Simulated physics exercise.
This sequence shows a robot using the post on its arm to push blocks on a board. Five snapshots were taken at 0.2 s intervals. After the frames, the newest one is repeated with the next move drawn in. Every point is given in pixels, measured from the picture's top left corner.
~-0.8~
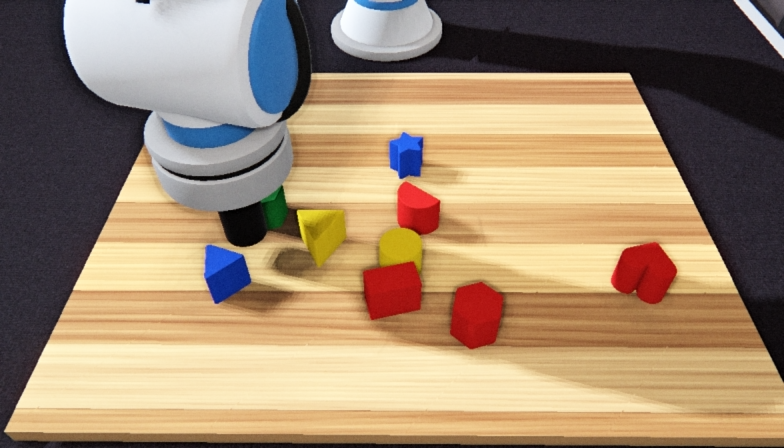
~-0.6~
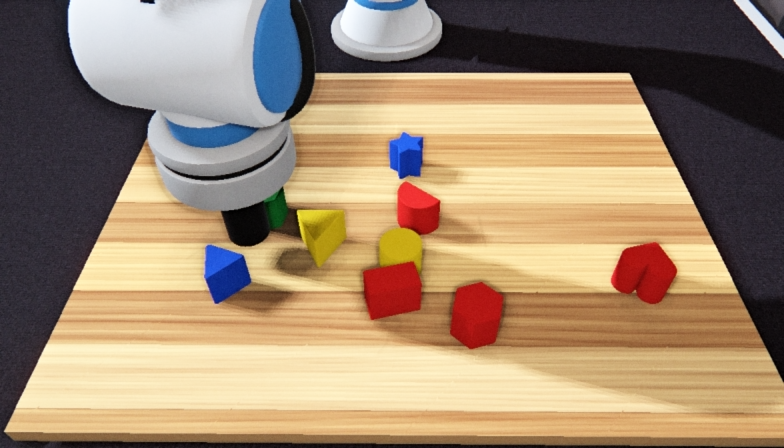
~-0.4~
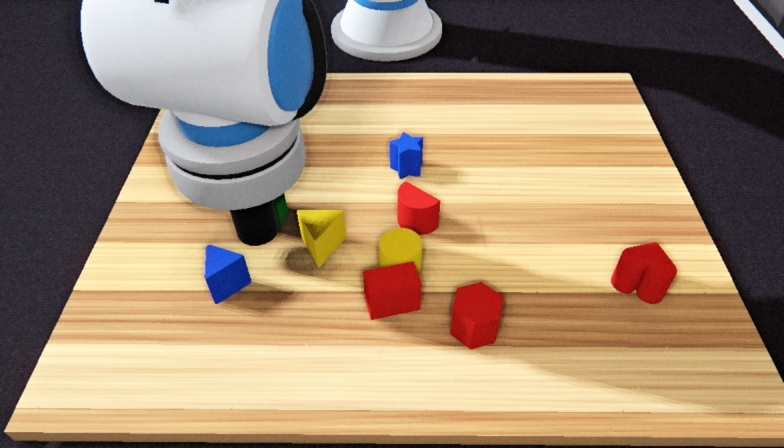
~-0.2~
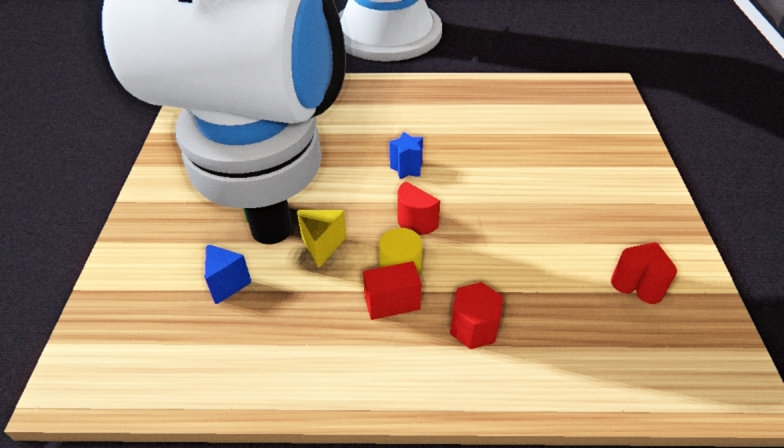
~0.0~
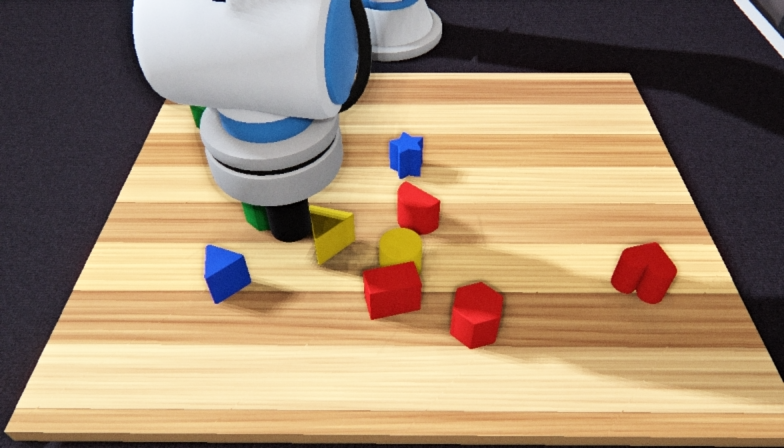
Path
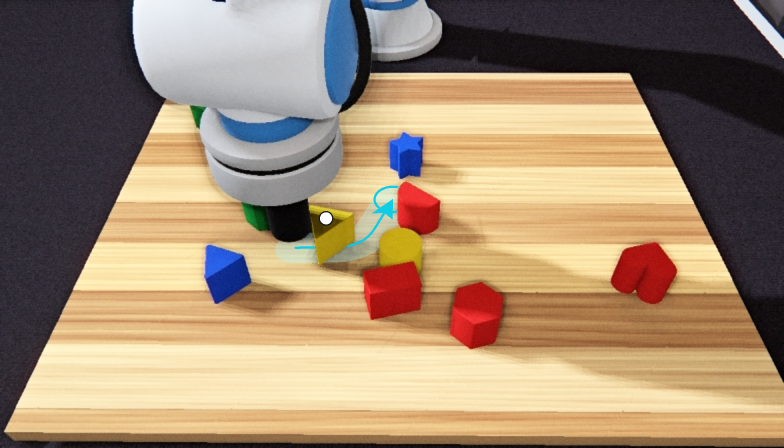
A white and blue robot arm stands over the left side of a striped wooden board, seen from a raised, fixed viewpoint. A blue triangular block, a partly hidden green one and a yellow triangle sit near its black post, with red blocks, a yellow round one and a blue star to the right. The arm slides slowly rightward, its post finally nudging the yellow triangle slightly.
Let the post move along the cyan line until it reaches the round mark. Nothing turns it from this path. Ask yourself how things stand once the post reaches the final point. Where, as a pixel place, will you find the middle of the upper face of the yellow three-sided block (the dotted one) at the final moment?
Roughly at (406, 213).
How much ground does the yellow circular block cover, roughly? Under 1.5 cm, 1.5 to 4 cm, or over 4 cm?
The answer here is less than 1.5 cm.
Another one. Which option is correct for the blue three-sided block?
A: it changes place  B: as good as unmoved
That would be B.
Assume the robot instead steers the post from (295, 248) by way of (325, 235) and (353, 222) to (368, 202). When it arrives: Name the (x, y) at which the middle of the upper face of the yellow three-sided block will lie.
It will likely be found at (379, 209).
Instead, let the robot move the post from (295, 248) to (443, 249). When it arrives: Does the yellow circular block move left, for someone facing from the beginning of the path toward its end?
No, it doesn't check out.
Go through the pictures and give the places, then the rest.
In the first picture, lower end of the post at (247, 233), tops of blocks, blue three-sided block at (219, 259), yellow three-sided block at (319, 220), yellow circular block at (401, 243), red half-round block at (416, 196).
In the second picture, post at (250, 232), blocks as before.
In the third picture, post at (258, 231), blocks as before.
In the fourth picture, post at (272, 230), blocks as before.
In the fifth picture, post at (292, 228), blue three-sided block at (219, 259), yellow three-sided block at (326, 218), yellow circular block at (401, 243), red half-round block at (416, 196).
The drawn path runs from (295, 248) by way of (341, 247) and (375, 227) to (393, 199); the dot is on the yellow three-sided block.
What follows on the original path. One third of the way, post at (339, 227); yellow three-sided block at (374, 218).
Two thirds of the way, post at (375, 207); yellow three-sided block at (405, 214), turned 30° clockwise; red half-round block at (420, 194).
At the end, post at (393, 179); blue three-sided block not moved; yellow three-sided block at (406, 214), turned 30° clockwise; yellow circular block not moved; red half-round block at (424, 191).
